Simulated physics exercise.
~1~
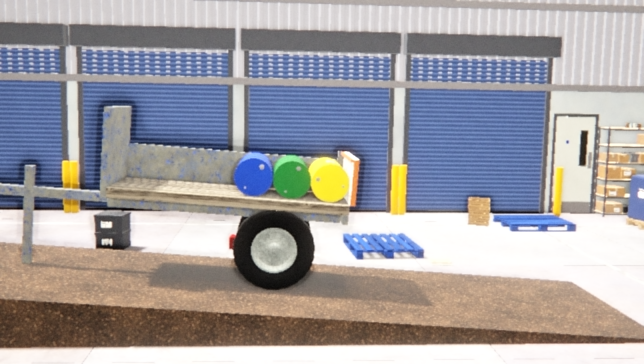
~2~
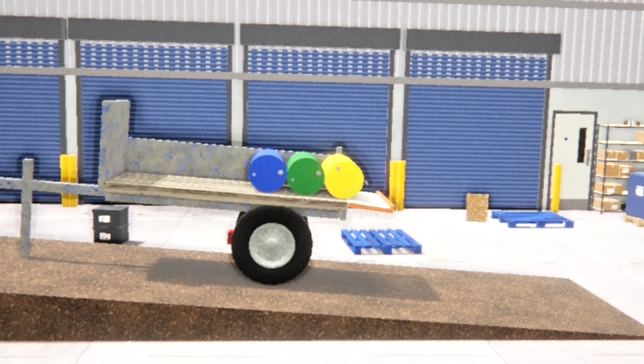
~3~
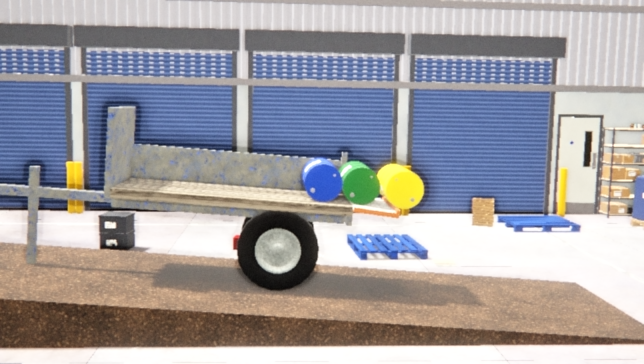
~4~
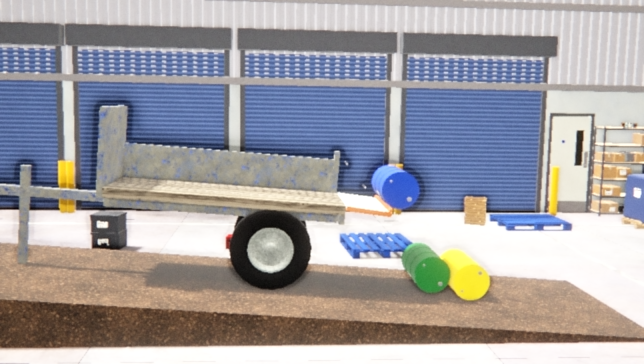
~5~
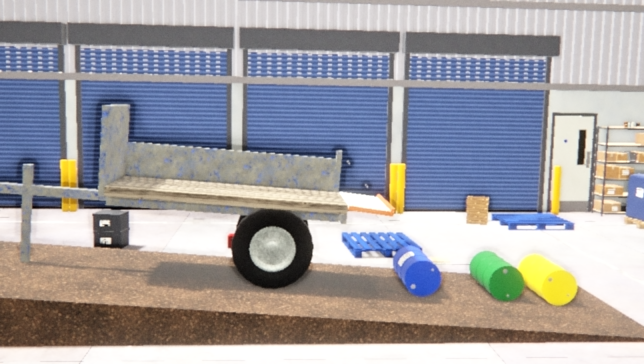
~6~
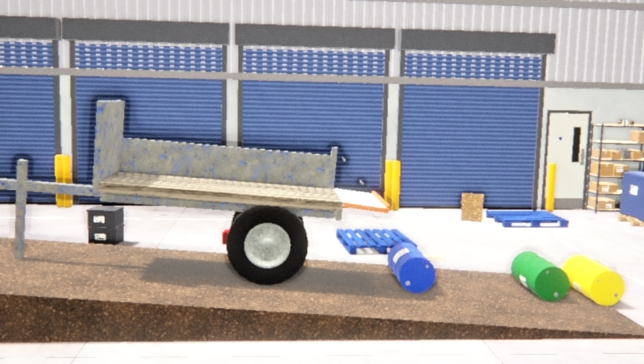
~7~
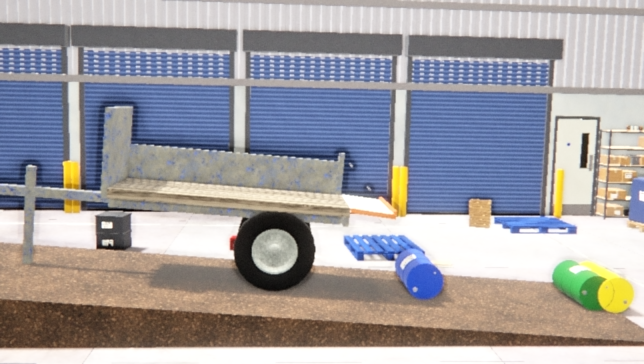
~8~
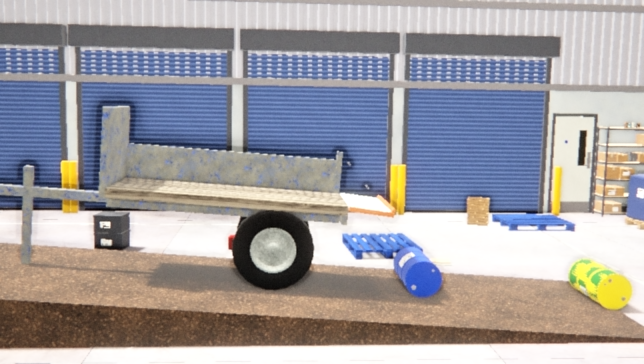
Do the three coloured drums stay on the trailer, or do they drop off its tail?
All three drop off the tail. The yellow and green drums roll away to the right, and the blue one lands on the ground just behind the trailer.
